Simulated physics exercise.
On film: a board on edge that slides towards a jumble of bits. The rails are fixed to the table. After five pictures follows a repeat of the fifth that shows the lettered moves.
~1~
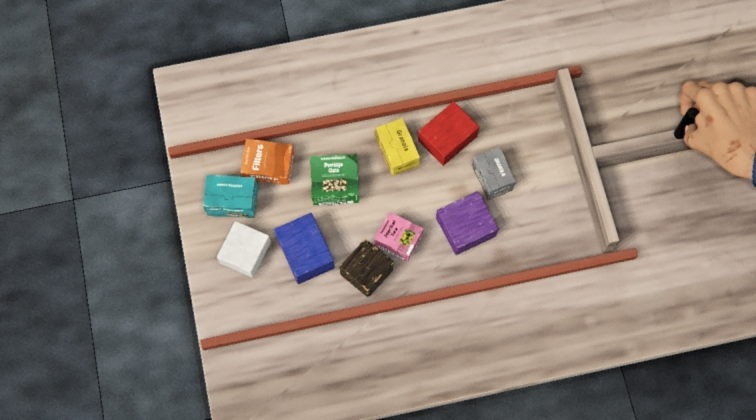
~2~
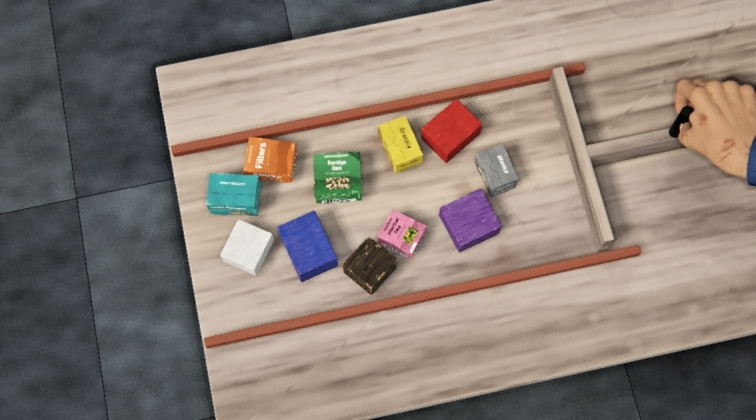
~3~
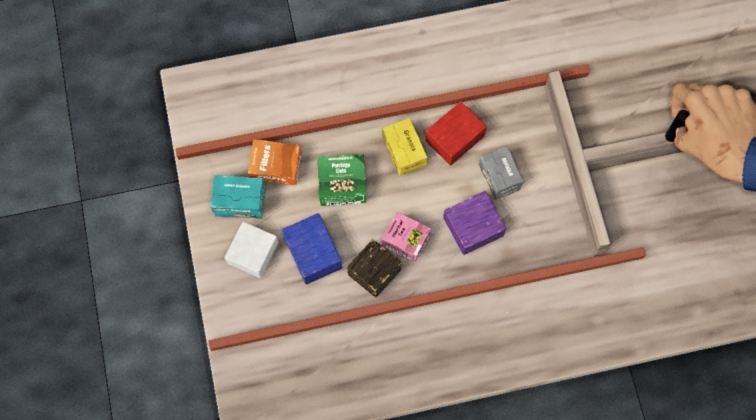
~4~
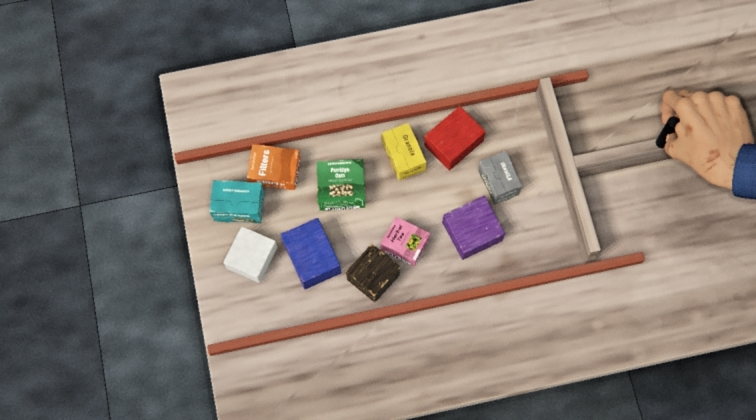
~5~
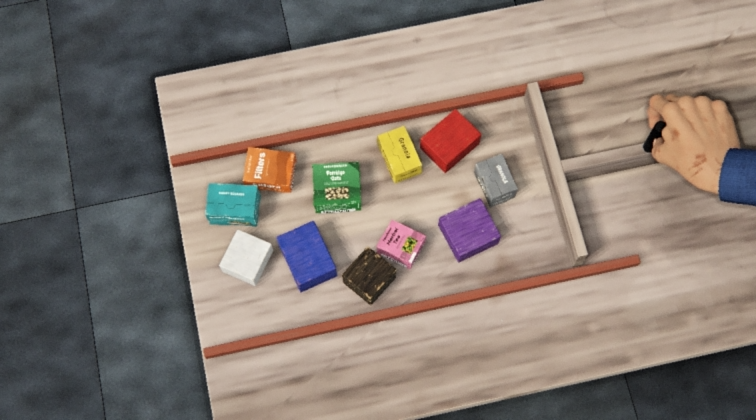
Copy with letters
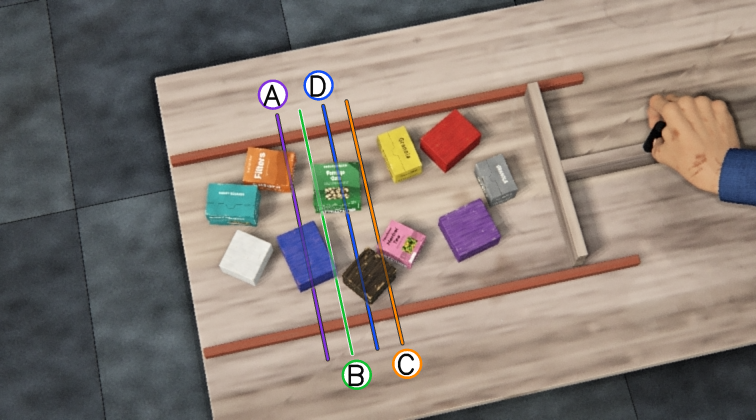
On a pale wooden tabletop above dark grey floor tiles, seen from overhead at a slight tilt, two reddish strips run lengthwise. Between them lie scattered small packets and blocks, orange, turquoise and white at left, blue, green, black and pink in the middle, yellow, red, grey and purple towards the right. A hand at right pushes a handled board slightly leftward while the camera drifts a little.
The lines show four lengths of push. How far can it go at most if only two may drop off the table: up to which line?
No third one falls up to A.
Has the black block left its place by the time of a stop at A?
By then, yes.
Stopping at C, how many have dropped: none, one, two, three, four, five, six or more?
The count is none.
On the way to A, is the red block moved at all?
By then, yes.
On the copy, A at (302, 233); B at (325, 228); C at (373, 218); D at (349, 223).
On A. First, board (467, 186); red block (416, 142); yellow packet (382, 161).
Then, board (375, 205); turquoise packet (215, 210); white block (234, 256).
Finally, board (304, 220); turquoise packet over the edge; white block over the edge; two fallen.
By contrast, B is within the limit but short; C is within the limit but short; D is within the limit but short.
